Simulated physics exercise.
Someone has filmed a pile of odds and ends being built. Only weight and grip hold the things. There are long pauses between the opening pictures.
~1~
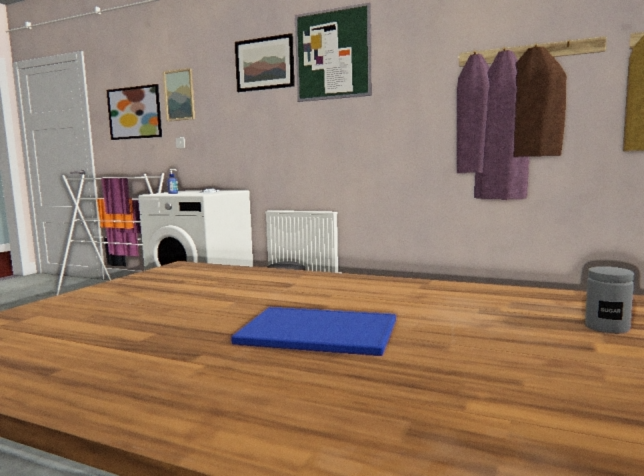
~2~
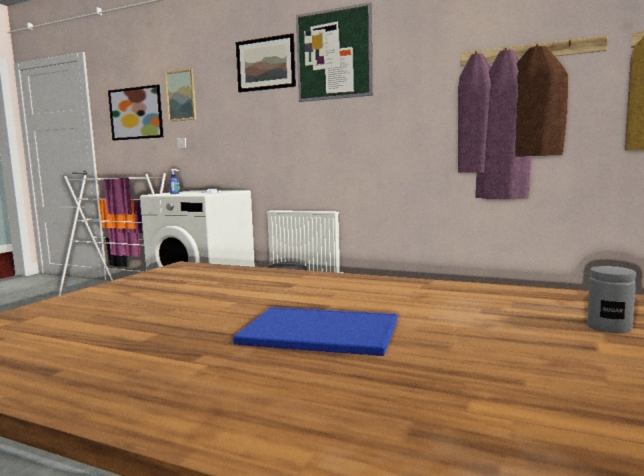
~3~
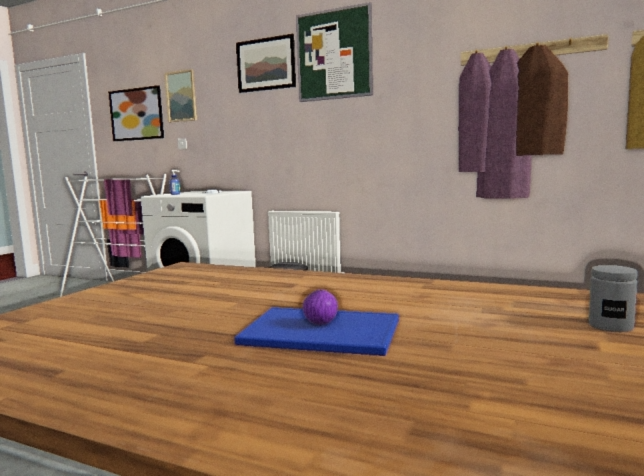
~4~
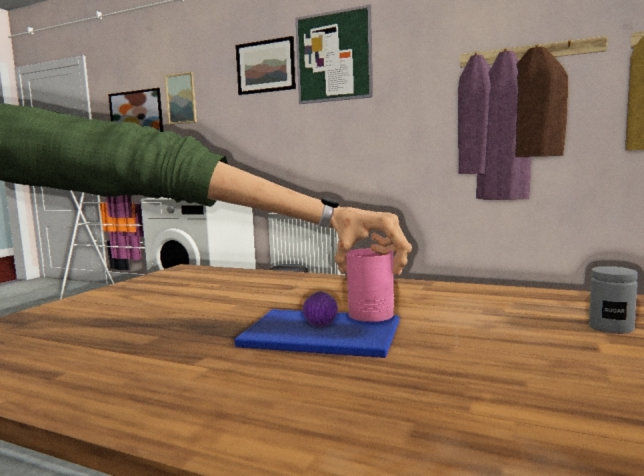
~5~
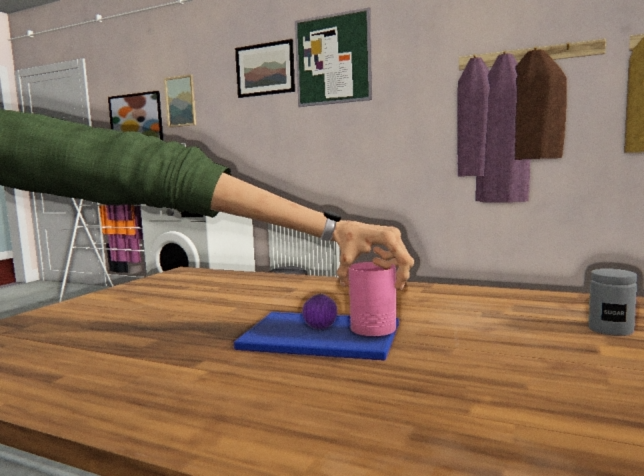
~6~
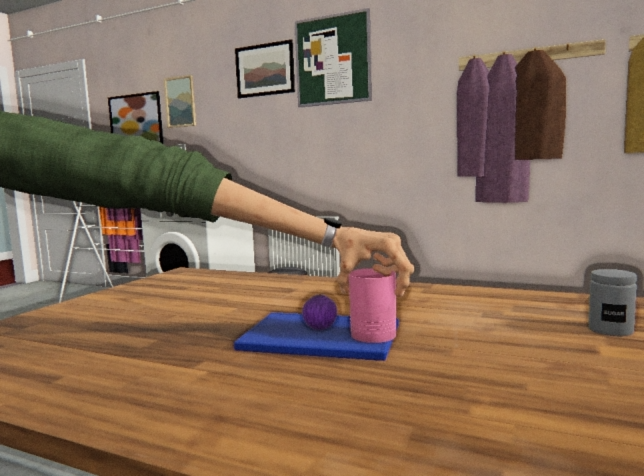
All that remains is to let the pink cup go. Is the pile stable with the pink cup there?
It holds.
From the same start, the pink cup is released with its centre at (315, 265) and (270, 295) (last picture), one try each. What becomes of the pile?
In the first case it gives way; in the second case it holds.
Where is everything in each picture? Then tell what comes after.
In the first frame, the last thing is not in view yet; blue tray (318, 329).
In the second frame, the last thing is not in view yet; grey jar (611, 299).
In the third frame, the last thing is not in view yet; purple onion (320, 307).
The fourth frame shows still above its spot; pink cup (370, 284); blue tray (321, 331).
The fifth frame shows still above its spot; pink cup (373, 298); grey jar (612, 301).
The sixth frame shows in place under the hand; pink cup (373, 304); purple onion (320, 312).
Then, 0.20 s past the last view, nothing moves.
Then, 0.40 s past the last view, pink cup resting near (373, 305).
Finally, all 4 still in place. Final places as the last picture's camera would see them, pink cup near (373, 305). The pile keeps its balance.
